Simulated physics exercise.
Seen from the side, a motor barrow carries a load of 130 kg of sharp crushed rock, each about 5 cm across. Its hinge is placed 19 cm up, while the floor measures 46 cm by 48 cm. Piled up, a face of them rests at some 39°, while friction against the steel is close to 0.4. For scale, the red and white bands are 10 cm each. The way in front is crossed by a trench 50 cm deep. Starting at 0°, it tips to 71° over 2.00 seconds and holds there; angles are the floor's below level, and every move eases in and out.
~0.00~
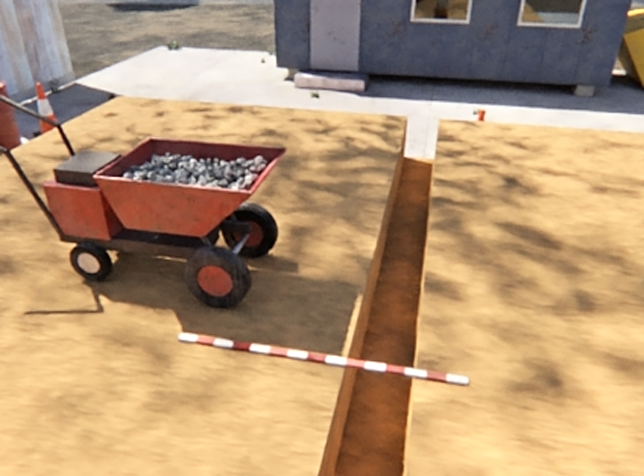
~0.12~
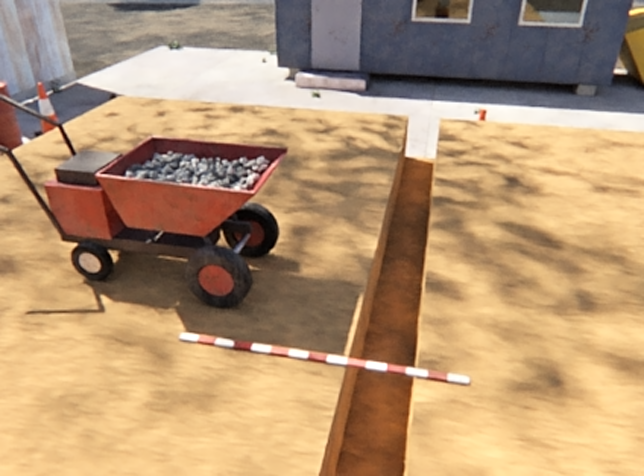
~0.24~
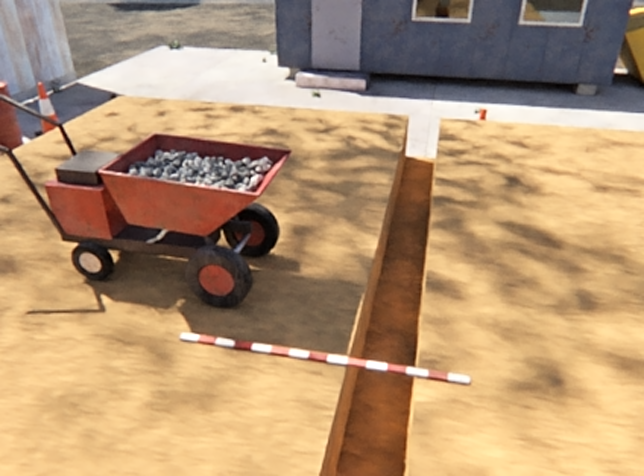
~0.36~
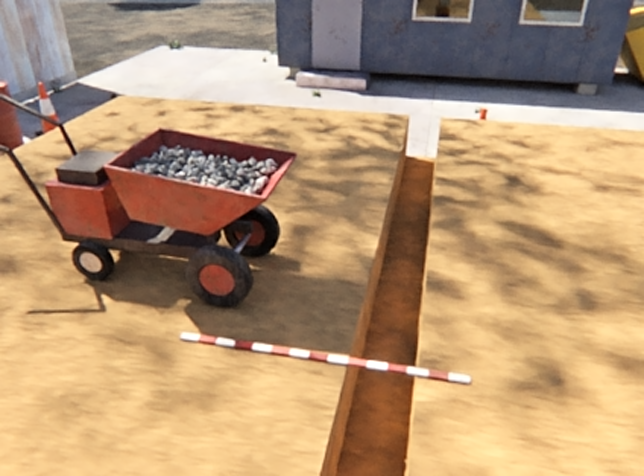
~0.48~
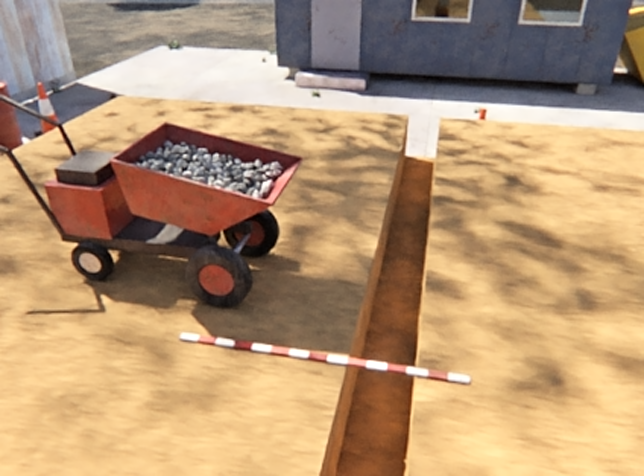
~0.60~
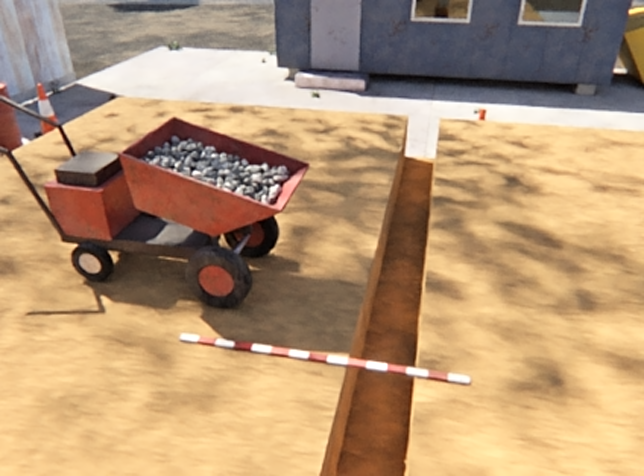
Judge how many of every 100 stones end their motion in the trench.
I would put it near 65 out of 100.
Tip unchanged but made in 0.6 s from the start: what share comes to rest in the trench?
Near 80 per cent.
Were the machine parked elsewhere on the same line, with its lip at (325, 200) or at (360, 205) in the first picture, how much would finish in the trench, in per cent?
About 75 per cent first, then about 5 per cent.
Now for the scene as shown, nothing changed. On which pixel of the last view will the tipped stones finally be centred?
Roughly at pixel (383, 351).
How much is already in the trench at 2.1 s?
Some 20 per cent of the load by that point.
After 1.5 s the floor is at 60°; 100 % in the skip; the foremost stones are at (336, 257).
After 2.1 s the floor is at 71°; 60 % in the skip, 19 % short of the trench, 20 % in the trench; the foremost stones are at (412, 356).
After 2.5 s the floor is at 71°; 34 % in the skip, 21 % short of the trench, 45 % in the trench; the foremost stones are at (413, 359).
After 4.4 s the floor is at 71°; 13 % in the skip, 23 % short of the trench, 65 % in the trench; the foremost stones are at (412, 376).
